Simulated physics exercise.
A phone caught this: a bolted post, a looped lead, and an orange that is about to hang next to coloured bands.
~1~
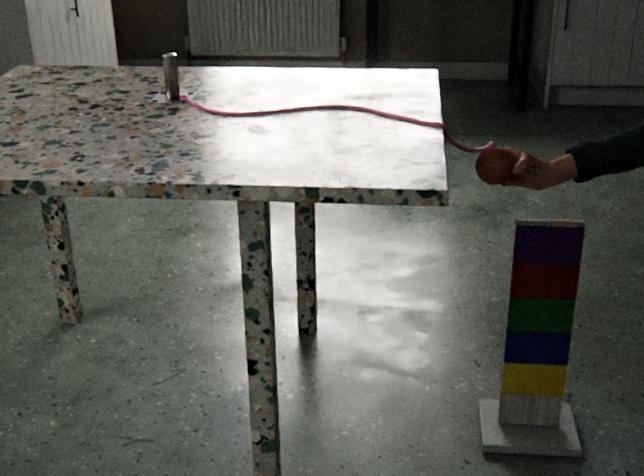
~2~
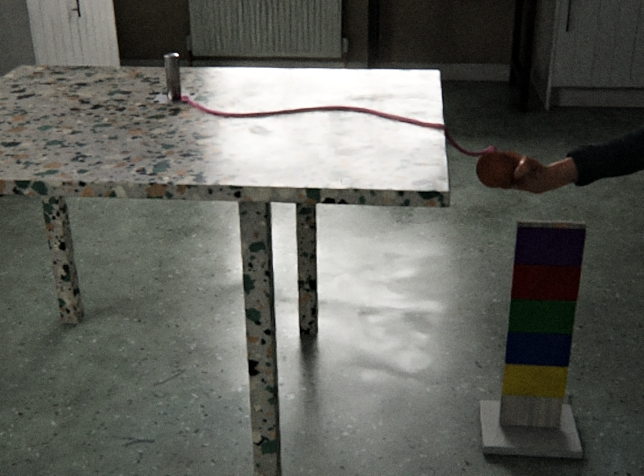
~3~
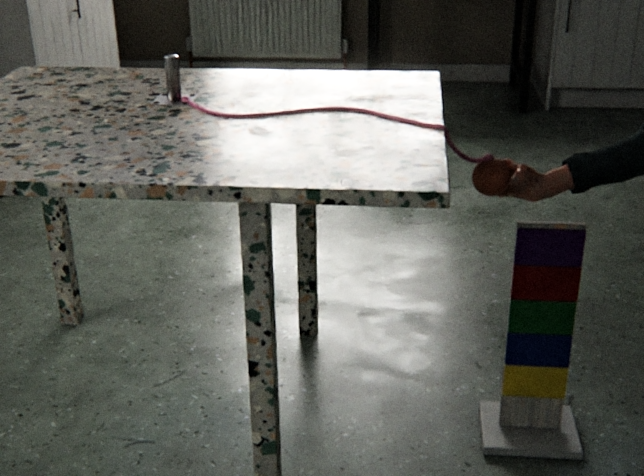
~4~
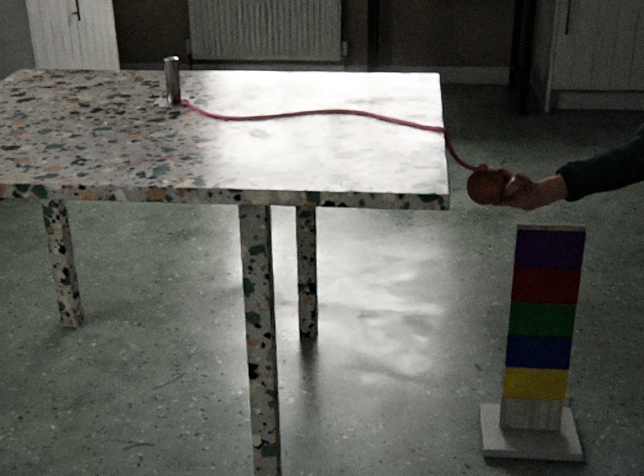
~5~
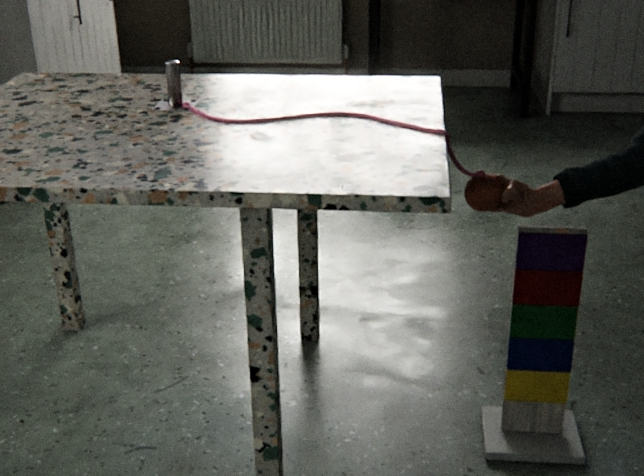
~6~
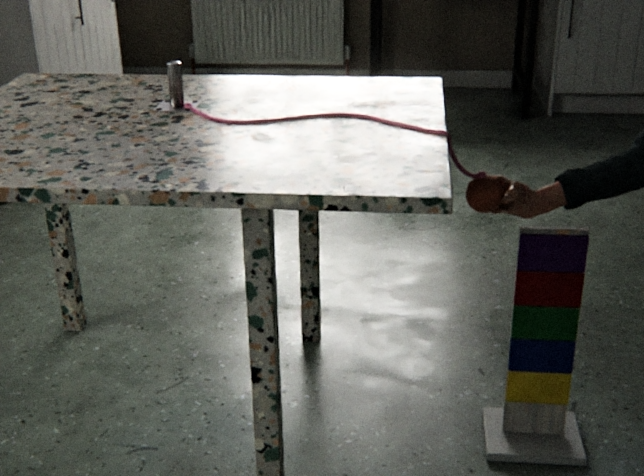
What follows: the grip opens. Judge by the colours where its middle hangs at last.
Level with purple.
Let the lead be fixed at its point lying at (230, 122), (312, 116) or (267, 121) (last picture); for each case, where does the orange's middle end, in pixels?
Try 1: (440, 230); try 2: (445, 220); try 3: (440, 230).
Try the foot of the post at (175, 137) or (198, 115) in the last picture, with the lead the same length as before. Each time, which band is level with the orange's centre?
Result per try, in order: Red / red.
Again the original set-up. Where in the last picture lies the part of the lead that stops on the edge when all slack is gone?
It lies at about (411, 127).
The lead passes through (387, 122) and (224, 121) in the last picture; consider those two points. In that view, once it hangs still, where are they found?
First one: (417, 126); second one: (252, 111).
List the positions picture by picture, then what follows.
Orange (495, 165); purple (549, 246); red (545, 282); green (541, 316); blue (537, 349); yellow (534, 380), in the first picture.
Orange (495, 169); lead through (197, 106) (249, 115) (311, 109) (376, 112) (430, 125), in the second picture.
Orange (491, 177), in the third picture.
Orange (485, 186); lead through (197, 109) (249, 118) (311, 112) (376, 116) (429, 128), in the fourth picture.
Orange (483, 193), in the fifth picture.
Orange (485, 194); lead through (200, 113) (252, 122) (314, 116) (379, 119) (432, 132), in the sixth picture.
Early on, orange near (476, 246); level with purple.
Midway, orange near (424, 239); level with purple.
Near the end, orange near (451, 246); level with purple.
Finally, orange near (441, 244); level with purple. The lead holds its middle at purple.
